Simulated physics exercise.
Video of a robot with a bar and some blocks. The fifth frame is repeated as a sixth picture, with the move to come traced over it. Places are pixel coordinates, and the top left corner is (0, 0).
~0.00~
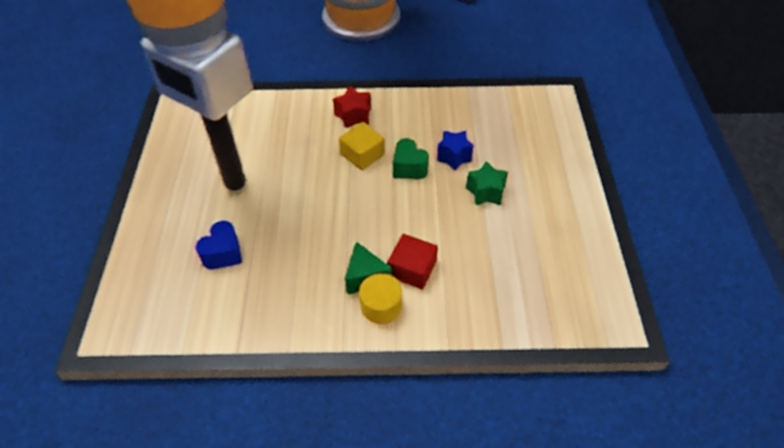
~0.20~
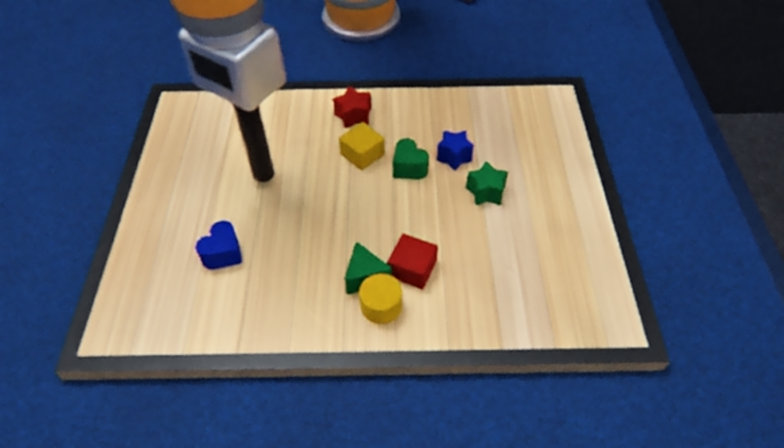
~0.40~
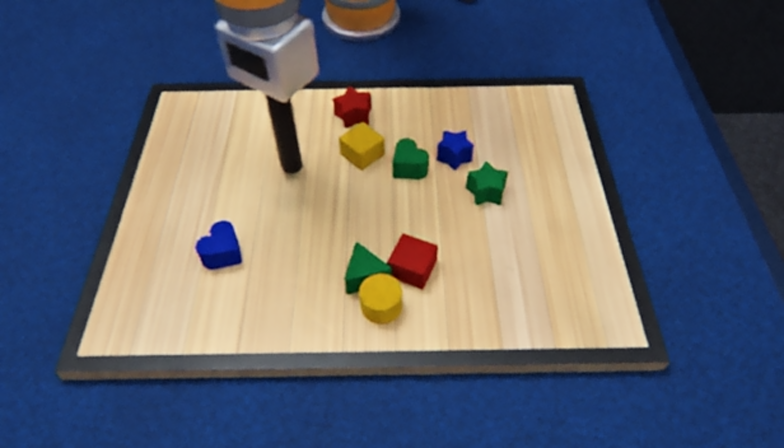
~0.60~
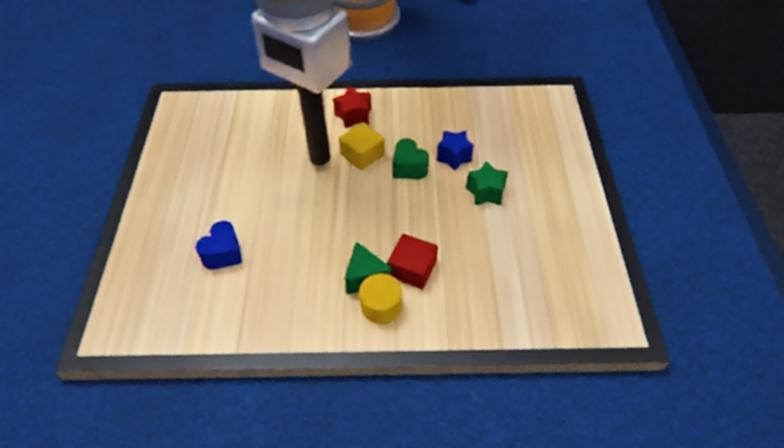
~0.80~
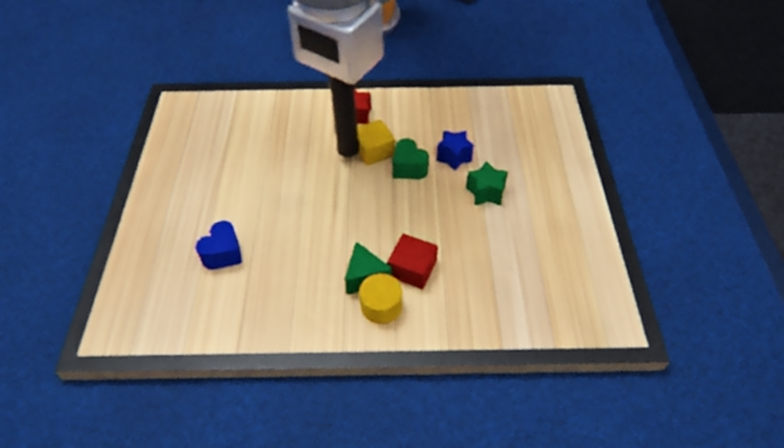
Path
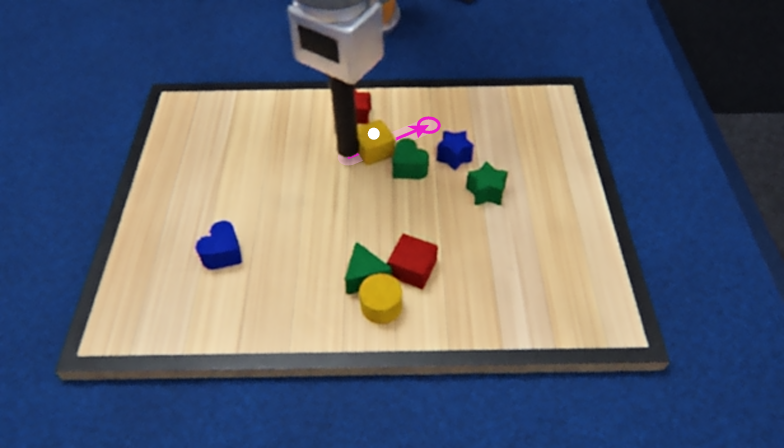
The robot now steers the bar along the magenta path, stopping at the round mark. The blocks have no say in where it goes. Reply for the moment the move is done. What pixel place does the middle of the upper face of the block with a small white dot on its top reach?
The middle of the upper face of the block with a small white dot on its top will lie at about (457, 114) in the picture.
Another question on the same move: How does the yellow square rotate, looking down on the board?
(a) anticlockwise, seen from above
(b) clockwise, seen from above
Choice b: Clockwise, seen from above.
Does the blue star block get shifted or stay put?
Displaced, by a centimetre or more.
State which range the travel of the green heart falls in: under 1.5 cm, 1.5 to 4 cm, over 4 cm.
The answer will be the short band, under 1.5 cm.
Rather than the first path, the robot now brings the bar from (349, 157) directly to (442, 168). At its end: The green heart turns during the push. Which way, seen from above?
From above, it turns clockwise.
Drawn move, straight from (349, 157) to (429, 125); the dot is on the yellow square.
What follows on the original path. One third of the way, bar (378, 138); yellow square (404, 125), turned 15° clockwise.
Two thirds of the way, bar (404, 128); yellow square (431, 118), turned 30° clockwise.
At the end, bar (429, 117); yellow square (457, 114), turned 60° clockwise; green heart still; blue star block (464, 142), turned 40° clockwise.
